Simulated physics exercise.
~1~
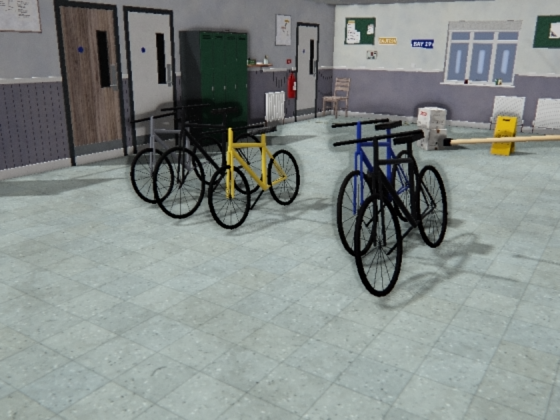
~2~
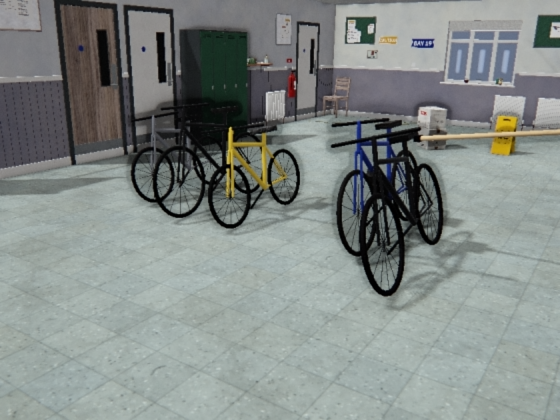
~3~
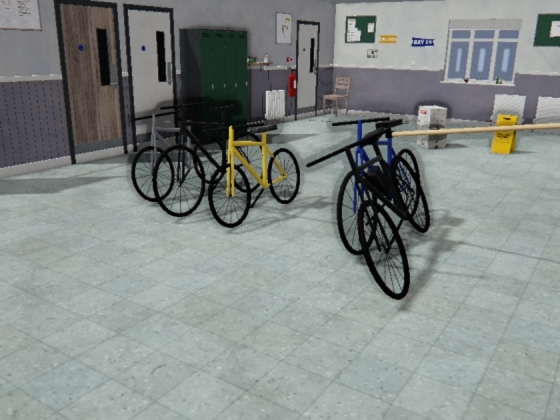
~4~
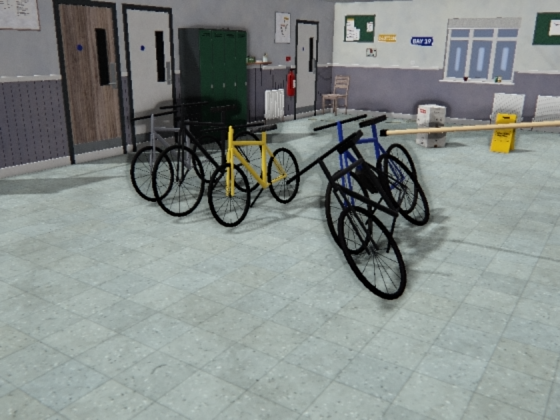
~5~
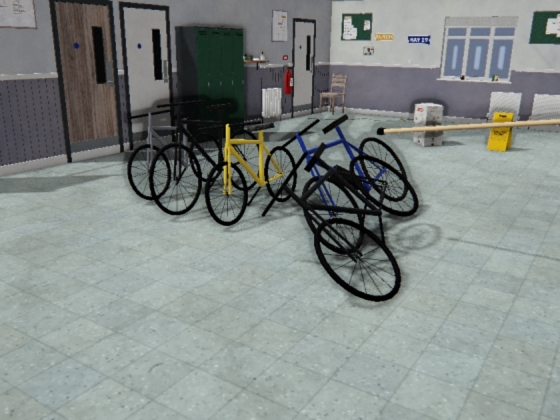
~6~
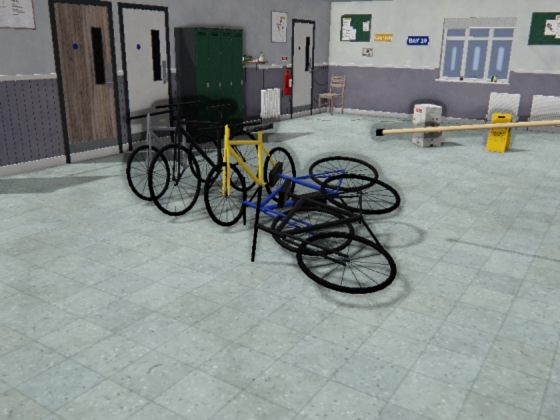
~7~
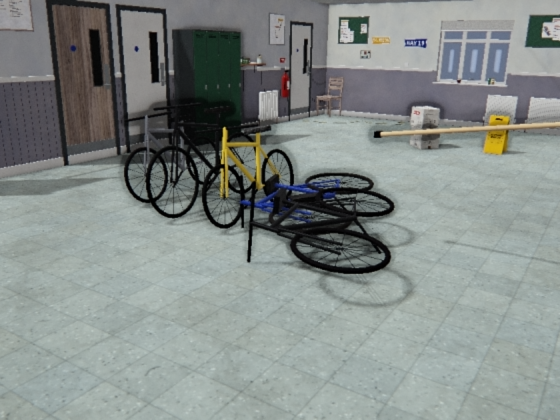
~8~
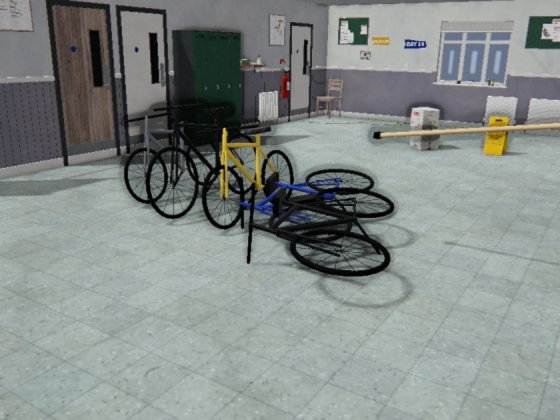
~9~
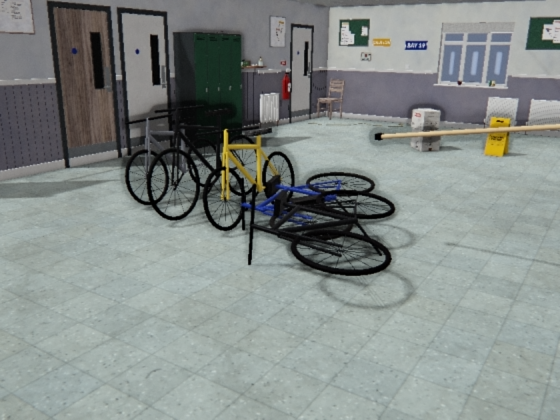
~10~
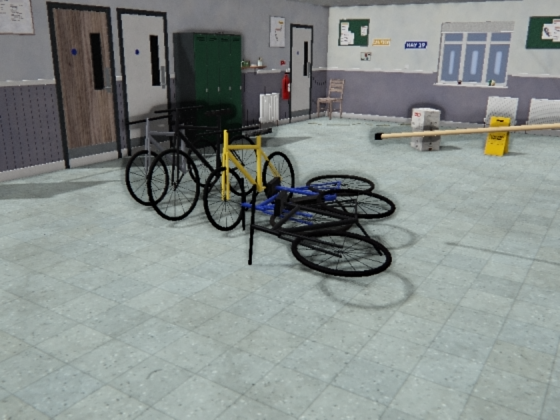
In a tiled hall, a pole tips two bicycles flat while the yellow one stays standing.
